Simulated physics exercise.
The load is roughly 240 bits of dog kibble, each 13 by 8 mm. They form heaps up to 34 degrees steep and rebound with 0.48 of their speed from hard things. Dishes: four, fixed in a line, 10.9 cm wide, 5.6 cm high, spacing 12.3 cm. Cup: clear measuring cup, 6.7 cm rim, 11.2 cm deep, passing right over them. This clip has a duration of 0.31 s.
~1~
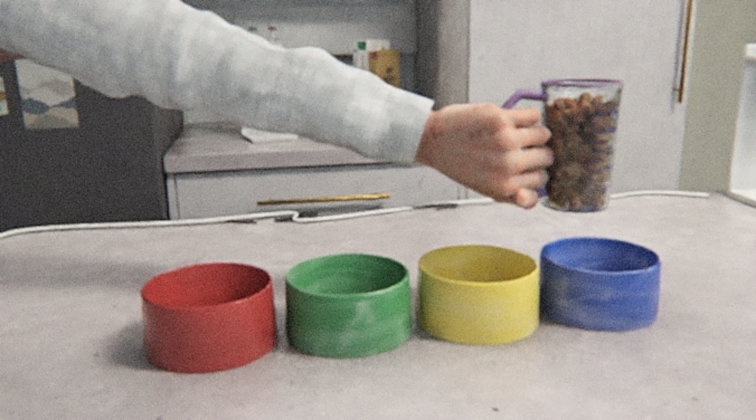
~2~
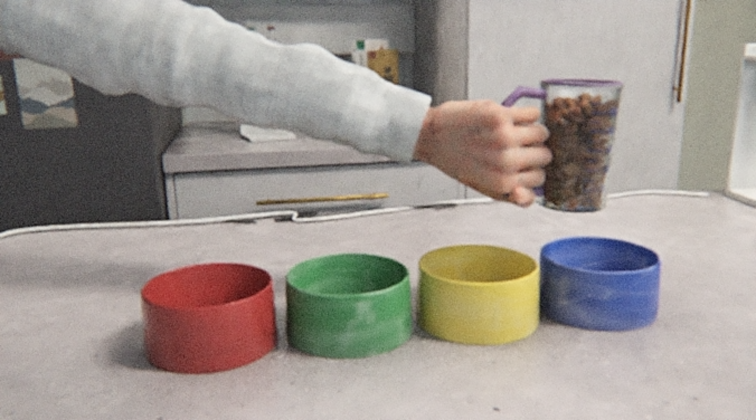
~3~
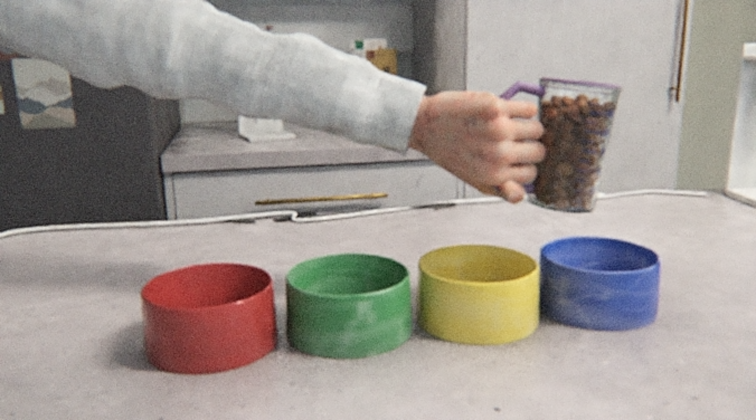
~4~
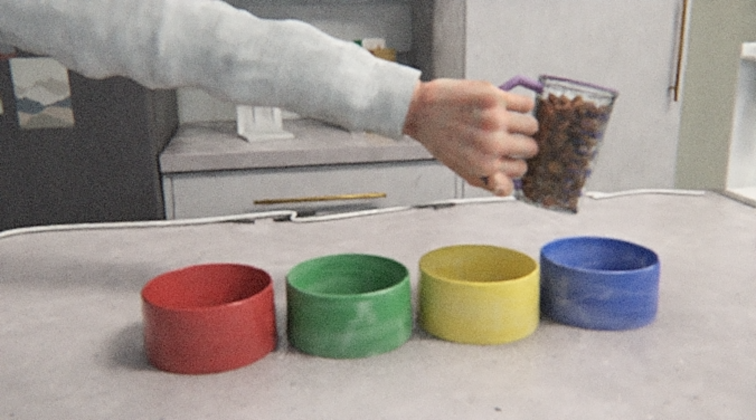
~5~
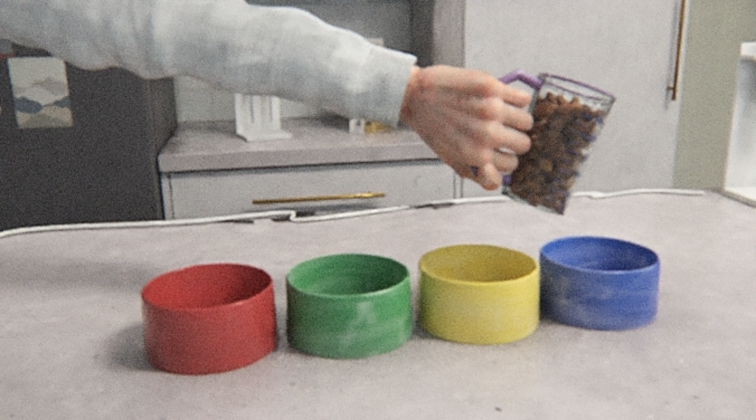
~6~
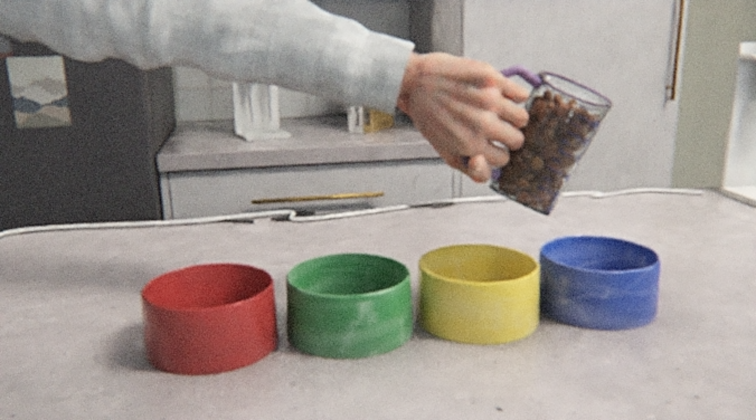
In a kitchen, a hand held a clear cup of brown kibble above a row of four colored bowls, then gradually tilted it to the right while drawing it slightly left.
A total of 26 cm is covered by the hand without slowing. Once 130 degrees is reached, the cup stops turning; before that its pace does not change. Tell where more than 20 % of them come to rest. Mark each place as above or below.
Marks: Red below, blue below, green below, yellow above, counter below.
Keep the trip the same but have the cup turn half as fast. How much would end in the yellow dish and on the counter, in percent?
Shares: Yellow at 10; counter at 0.
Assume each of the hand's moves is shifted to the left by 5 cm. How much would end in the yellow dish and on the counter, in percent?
Shares would be yellow 40 and counter 30.
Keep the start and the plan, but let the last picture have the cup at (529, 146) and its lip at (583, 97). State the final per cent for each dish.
Dish by dish: Red 0 percent, blue 0 percent, green 100 percent, yellow 0 percent.
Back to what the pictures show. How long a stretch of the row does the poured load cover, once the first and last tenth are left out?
Some 7 centimetres.
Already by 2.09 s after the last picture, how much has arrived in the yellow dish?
Close to 95 percent of the load.
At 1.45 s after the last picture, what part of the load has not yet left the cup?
Close to 0 in a hundred.
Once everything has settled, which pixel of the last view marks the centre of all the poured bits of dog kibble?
Near (473, 295).
Then, 0.87 s after the last picture, tilt 118 degrees; cup holds 85 %, yellow 10 %.
Then, 1.45 s after the last picture, tilt 130 degrees; cup holds 0 %, yellow 95 %.
Then, 2.09 s after the last picture, tilt 130 degrees; cup holds 0 %, yellow 95 %.
In the end, red 0 %, blue 0 %, green 0 %, yellow 95 %, counter 0 %.
